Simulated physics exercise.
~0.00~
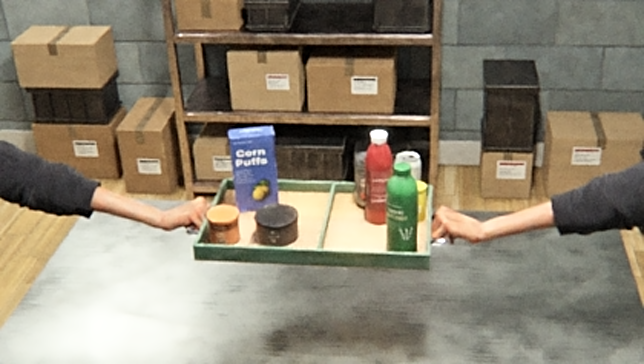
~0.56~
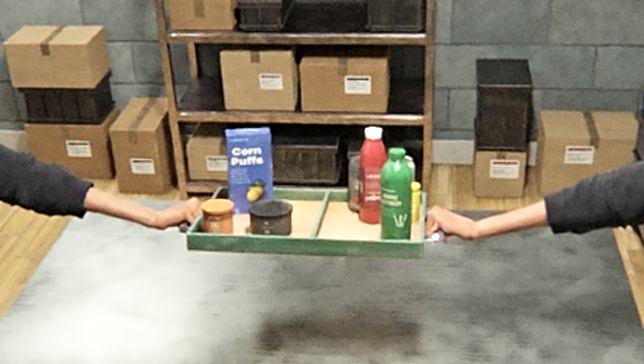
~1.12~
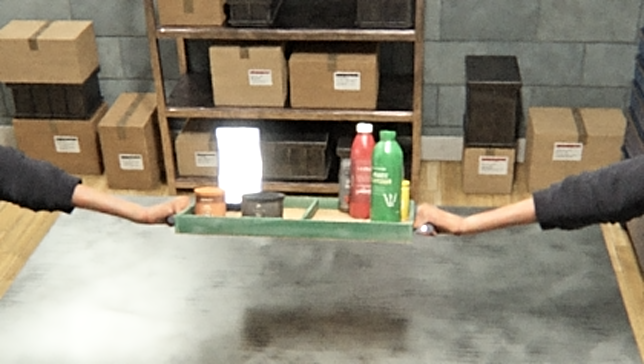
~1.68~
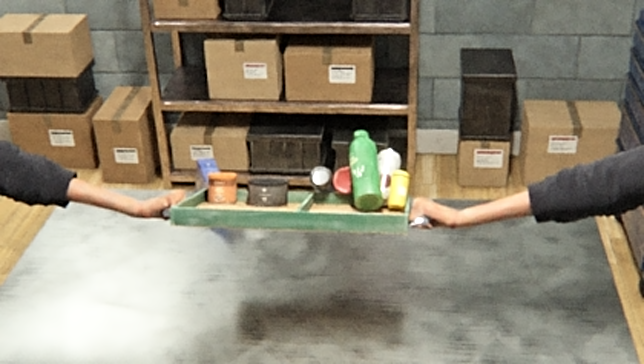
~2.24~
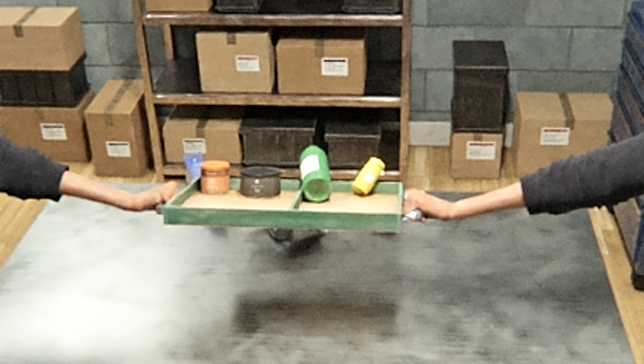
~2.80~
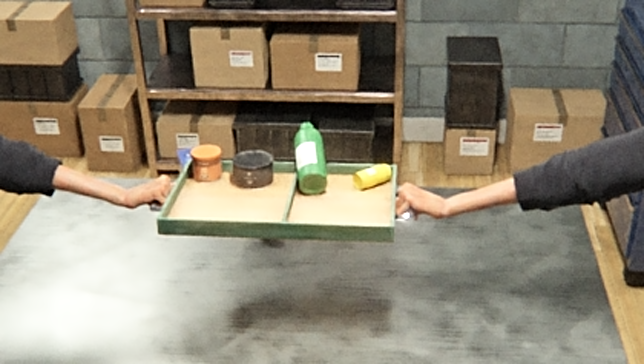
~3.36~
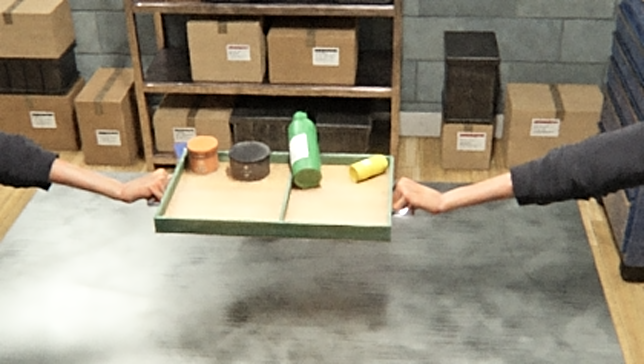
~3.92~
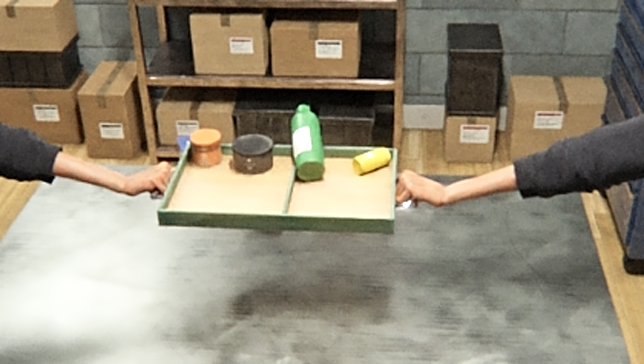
Two hands, reaching in from the left and right, hold a green-rimmed serving tray above a grey floor, seen from the front in a storeroom with shelves and cardboard boxes behind. An orange tin, a black tub and a blue packet stand left of the cross bar, with red and green bottles, a yellow shaker and other containers on the right. The tray tips far edge down, and the blue packet and red bottle go over it. The grey can and a white can follow as the green bottle and yellow shaker topple. The tray levels, leaving those two lying beside the upright tin and tub.
